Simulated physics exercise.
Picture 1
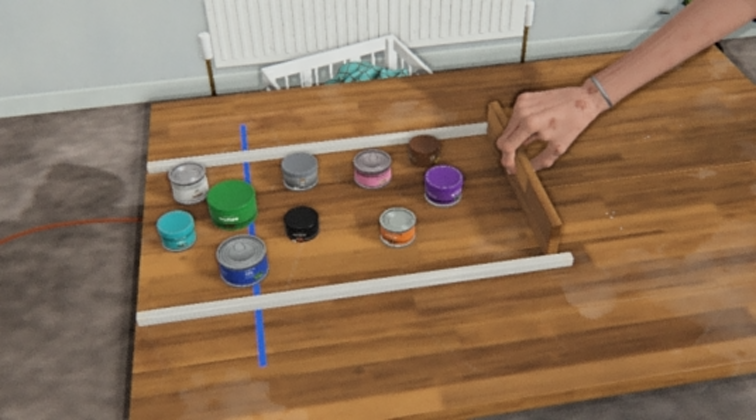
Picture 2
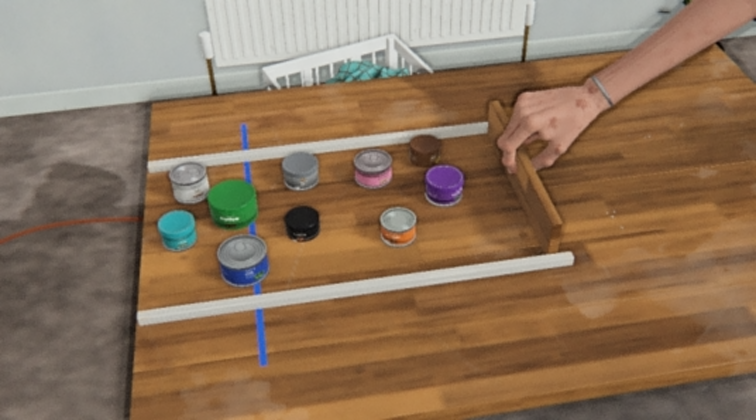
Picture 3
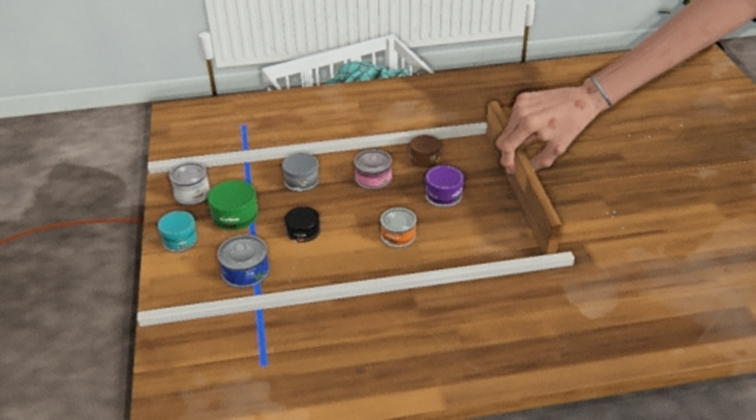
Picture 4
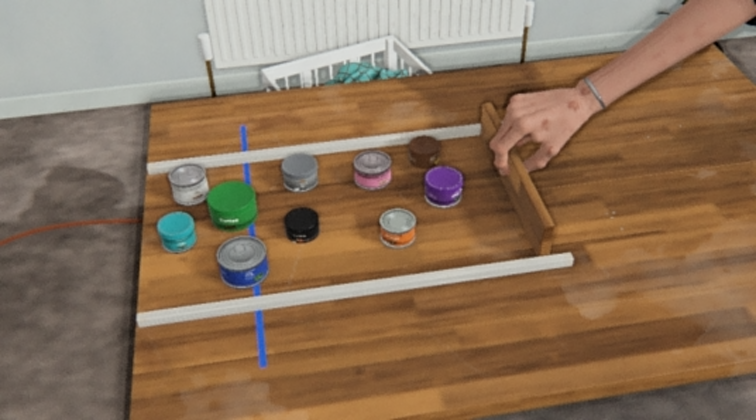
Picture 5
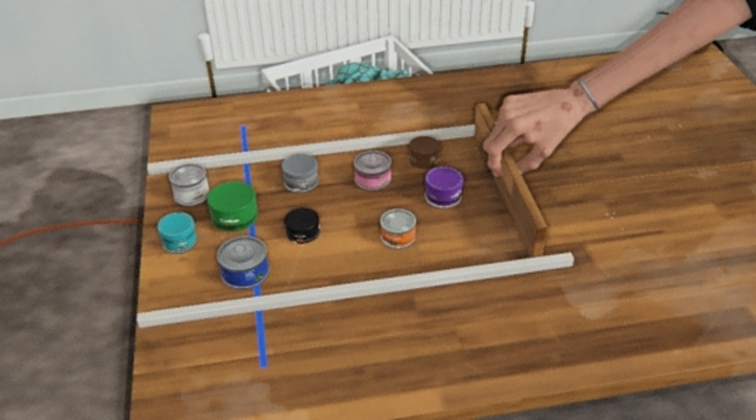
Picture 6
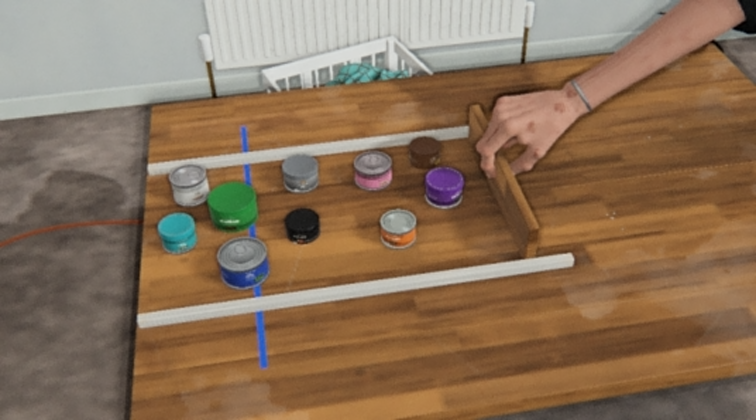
A hand slid a wooden board a short way left between two white rails on a wooden table, toward a scatter of small colourful tins and tubs, which stayed where they were.
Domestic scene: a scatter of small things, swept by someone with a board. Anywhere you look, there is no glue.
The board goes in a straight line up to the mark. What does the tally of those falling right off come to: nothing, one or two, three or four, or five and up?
It comes to nothing.
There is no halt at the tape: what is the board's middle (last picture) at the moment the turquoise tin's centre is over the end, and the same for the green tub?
The middle is at (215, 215) when it's the turquoise tin, and at (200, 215) when it's the green tub.
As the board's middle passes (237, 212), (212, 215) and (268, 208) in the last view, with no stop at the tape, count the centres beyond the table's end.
Going through the three positions, you'd get 0, 2 and 0.
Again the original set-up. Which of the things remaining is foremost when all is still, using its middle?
I'd go with the white tin.
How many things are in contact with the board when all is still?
All in all, 4.
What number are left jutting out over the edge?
Overhanging: 0.
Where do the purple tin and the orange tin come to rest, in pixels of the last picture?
In the last picture the purple tin sits around (232, 217) and the orange tin around (236, 252).
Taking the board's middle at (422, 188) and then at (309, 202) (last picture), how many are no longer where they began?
The counts are 3 and 6.
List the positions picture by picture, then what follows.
In the first picture, turquoise tin (177, 232); white tin (189, 183); green tub (233, 205); board (520, 174); tape (251, 225).
In the second picture, white tin (190, 183); grey pot (301, 172).
In the third picture, green tub (234, 206); orange tin (399, 228).
In the fourth picture, turquoise tin (177, 233); pink tin (373, 170).
In the fifth picture, white tin (190, 184); blue tin (244, 263).
In the sixth picture, turquoise tin (178, 234); white tin (190, 185); green tub (233, 208); board (500, 178); tape (252, 227).
Soon after, none off yet; turquoise tin at rest near (178, 234); white tin at rest near (190, 185); green tub at rest near (233, 208).
At rest, the number that fall off is zero.
